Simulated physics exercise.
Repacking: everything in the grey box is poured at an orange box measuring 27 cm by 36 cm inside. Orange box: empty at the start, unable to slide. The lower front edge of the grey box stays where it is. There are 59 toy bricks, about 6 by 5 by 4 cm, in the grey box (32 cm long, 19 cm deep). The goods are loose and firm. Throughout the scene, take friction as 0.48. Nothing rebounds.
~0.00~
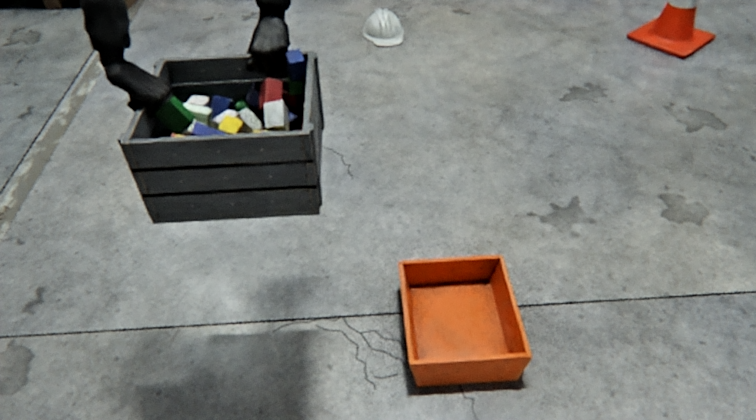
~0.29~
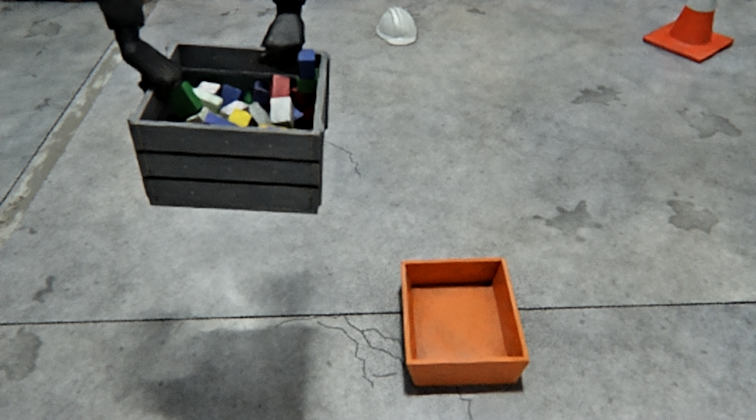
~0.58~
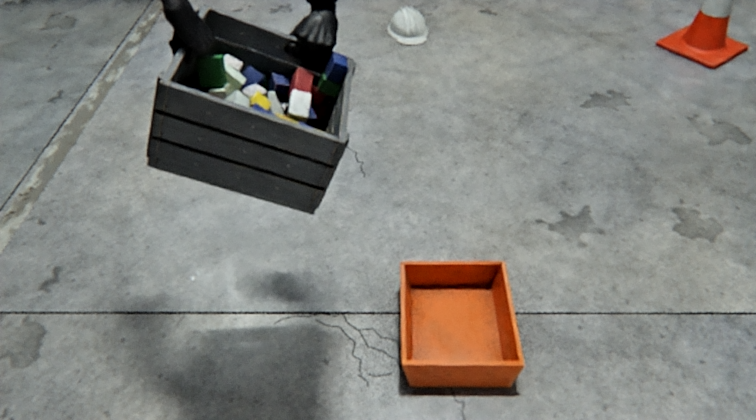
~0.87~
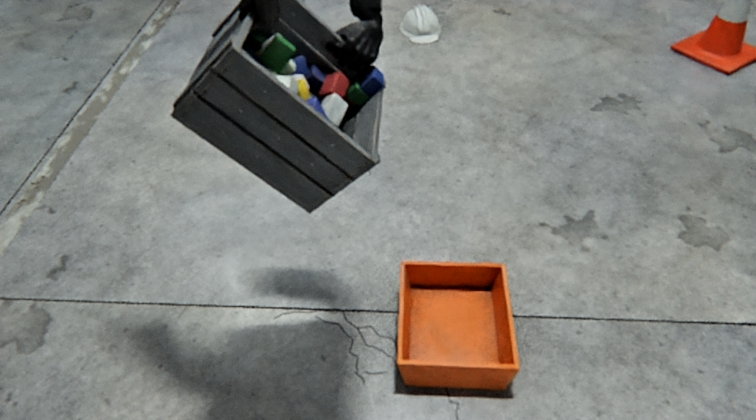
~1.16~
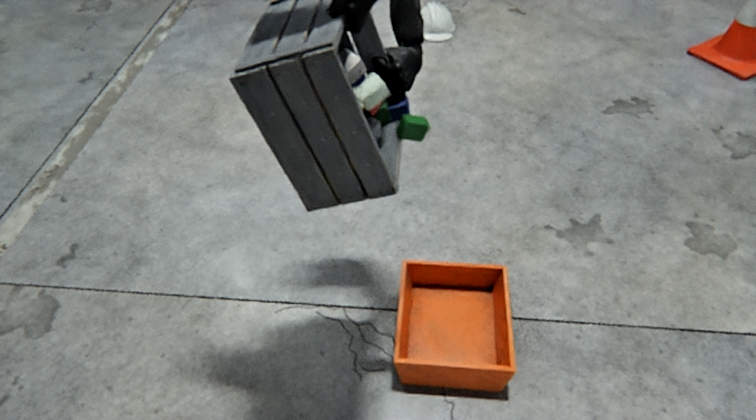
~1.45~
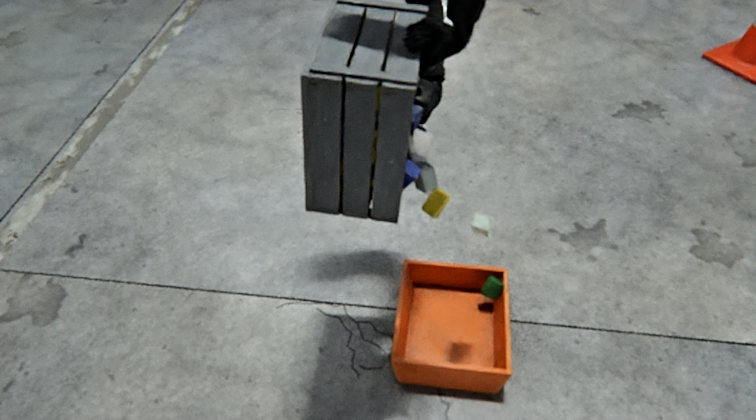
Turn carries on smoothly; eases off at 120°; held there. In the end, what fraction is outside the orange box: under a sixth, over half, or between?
Not even a sixth of them finish outside the orange box.
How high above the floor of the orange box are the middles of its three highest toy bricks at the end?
Roughly 13 centimetres.
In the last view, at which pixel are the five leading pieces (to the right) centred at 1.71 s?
Near (497, 315) in pixels.
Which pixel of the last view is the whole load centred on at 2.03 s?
I'd put the middle close to (432, 222) in the last view.
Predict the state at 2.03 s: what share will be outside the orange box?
Around 0 per cent at that point.
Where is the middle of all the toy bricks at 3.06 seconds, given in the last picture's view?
Look near pixel (458, 320).
After 1.71 s, tilt 111°; 45 still in the grey box, 3 in the orange box, 1 outside the orange box and 10 in the air.
After 2.03 s, tilt 120°; 21 still in the grey box, 17 in the orange box, 1 outside the orange box and 20 in the air.
After 2.48 s, tilt 120°; 2 still in the grey box, 46 in the orange box, 3 outside the orange box and 8 in the air.
Outcome (at 3.06 s), 56 in the orange box and 3 outside the orange box. Asked share, 3 of 59, 5 per cent.
